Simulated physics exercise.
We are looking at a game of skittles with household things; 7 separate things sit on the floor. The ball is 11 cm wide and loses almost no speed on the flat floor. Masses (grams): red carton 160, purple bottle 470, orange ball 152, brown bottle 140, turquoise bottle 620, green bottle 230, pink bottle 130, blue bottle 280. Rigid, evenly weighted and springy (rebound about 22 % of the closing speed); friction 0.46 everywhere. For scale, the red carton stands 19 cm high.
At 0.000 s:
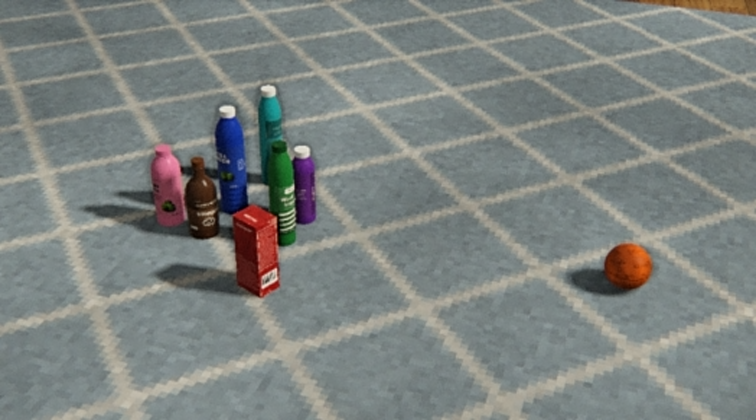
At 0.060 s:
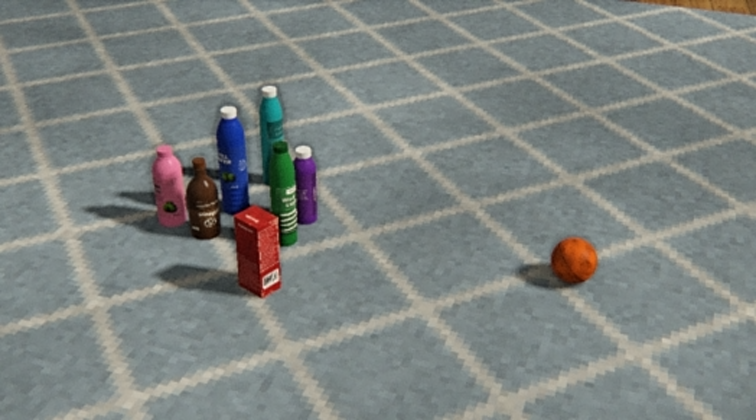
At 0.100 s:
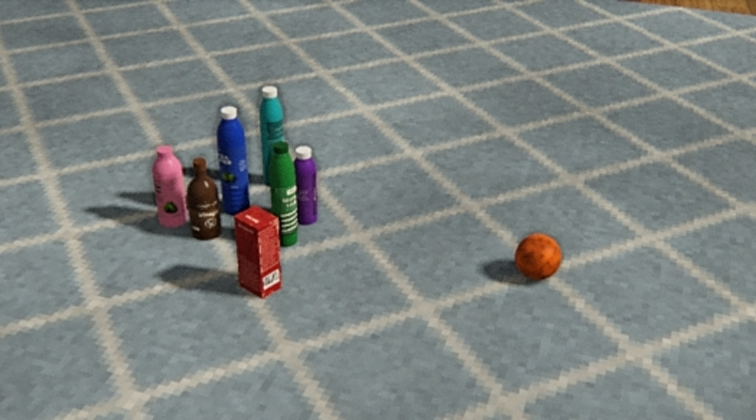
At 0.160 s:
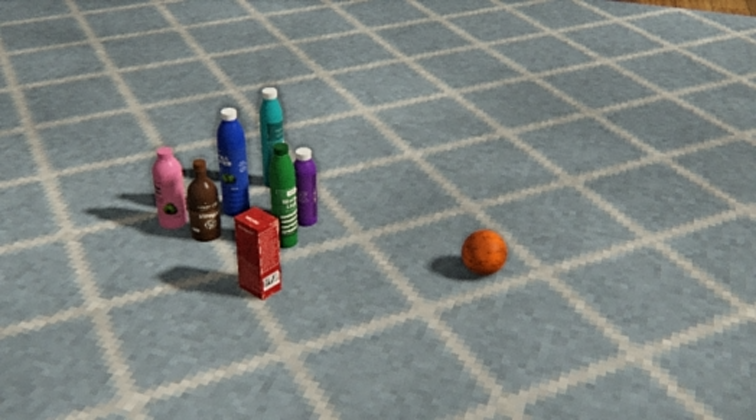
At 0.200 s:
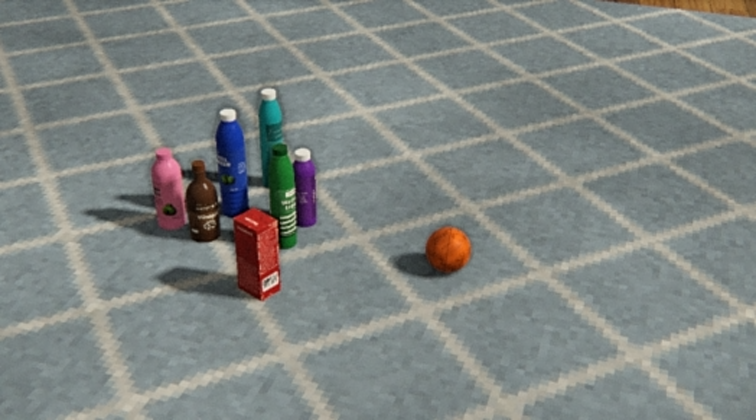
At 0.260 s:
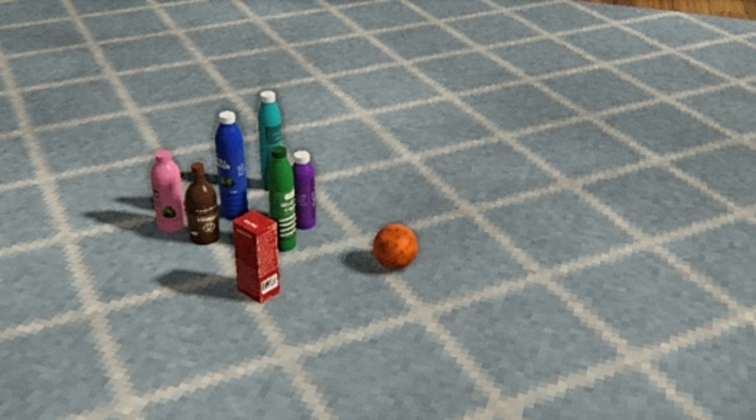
An orange ball rolls left across the floor, nearing a standing red carton and six bottles.
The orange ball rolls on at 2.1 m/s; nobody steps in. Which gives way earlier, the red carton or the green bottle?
It is the second, the green bottle.
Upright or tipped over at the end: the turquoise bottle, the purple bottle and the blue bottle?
The turquoise bottle stays upright; the purple bottle is still upright; the blue bottle stays upright.
After 0.66 s, ball has run 94 cm; orange ball near (218, 252); green bottle leaning 29° near (238, 185).
After 1.06 s, ball has run 120 cm; orange ball near (102, 262); green bottle on its side near (208, 211).
After 1.96 s, ball has run 177 cm; green bottle on its side near (208, 211).
By the end (2.5 s), tipped over on the floor, green bottle; the other 6 in place, give or take 8 cm. Seen from the same camera at the end, red carton near (255, 259), green bottle near (208, 211). Red carton was never lost; green bottle went at 0.72 s.
